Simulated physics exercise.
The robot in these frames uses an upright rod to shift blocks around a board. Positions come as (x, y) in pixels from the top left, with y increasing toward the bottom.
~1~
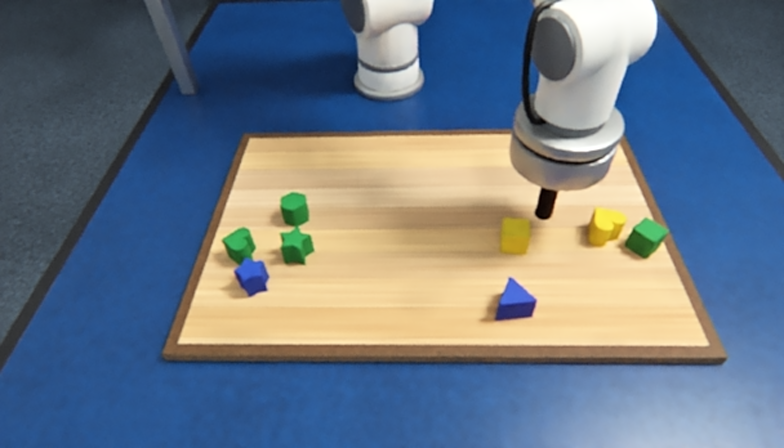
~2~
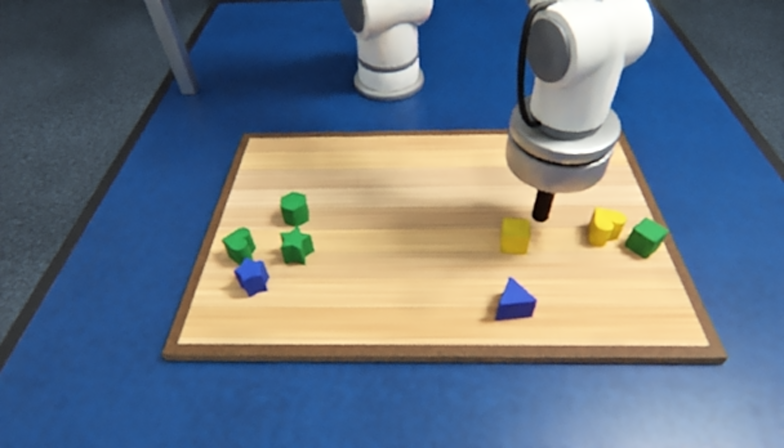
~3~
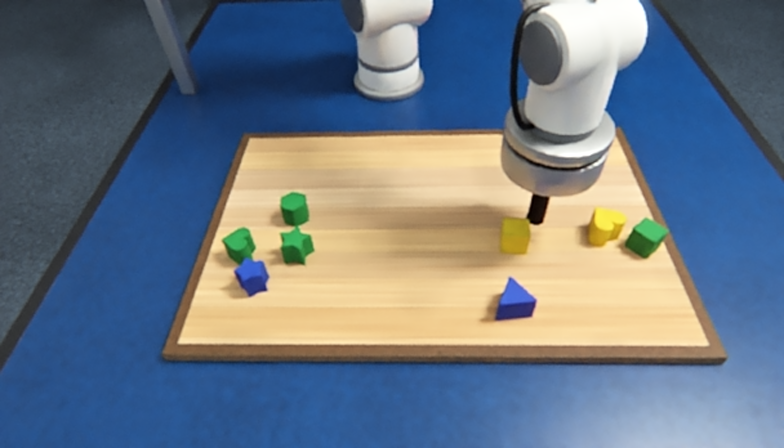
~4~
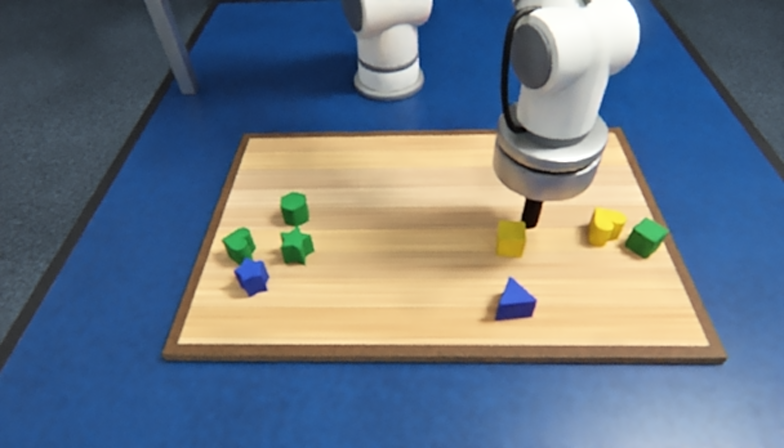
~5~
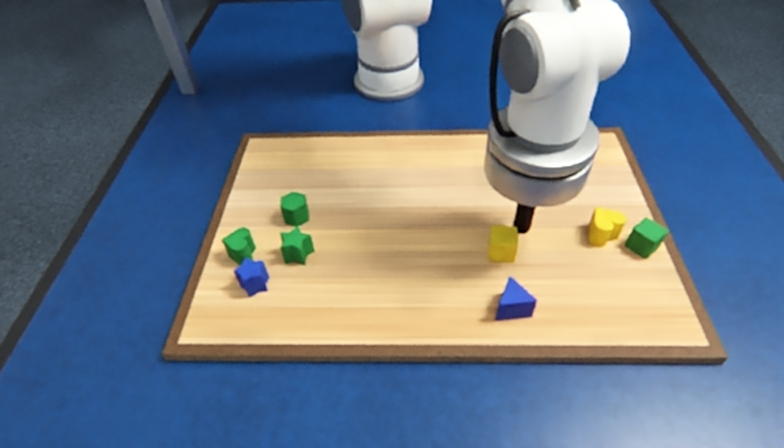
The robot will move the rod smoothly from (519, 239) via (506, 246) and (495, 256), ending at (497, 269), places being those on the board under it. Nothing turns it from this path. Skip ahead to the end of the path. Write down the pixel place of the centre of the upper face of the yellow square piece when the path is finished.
Near (476, 261).
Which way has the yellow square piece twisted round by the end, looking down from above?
With the clock.
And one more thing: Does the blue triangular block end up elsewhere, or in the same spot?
The blue triangular block keeps its place.
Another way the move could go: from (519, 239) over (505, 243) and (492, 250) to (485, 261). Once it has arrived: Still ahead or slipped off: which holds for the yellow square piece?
The rod keeps it before itself.
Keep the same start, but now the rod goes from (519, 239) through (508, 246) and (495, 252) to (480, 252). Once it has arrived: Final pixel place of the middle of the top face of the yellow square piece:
At pixel (472, 253).
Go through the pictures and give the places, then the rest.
The first picture shows tip of the rod (543, 214), middles of tops, yellow square piece (517, 227), blue triangular block (516, 293).
The second picture shows rod (540, 216), nothing pushed.
The third picture shows rod (535, 219), nothing pushed.
The fourth picture shows rod (529, 223), yellow square piece (513, 230).
The fifth picture shows rod (521, 228), yellow square piece (505, 235), blue triangular block (516, 293).
On the path given first. Halfway along, rod (501, 240); yellow square piece (485, 248).
At the end, rod (499, 258); yellow square piece (476, 261), turned 25° clockwise; blue triangular block unmoved.
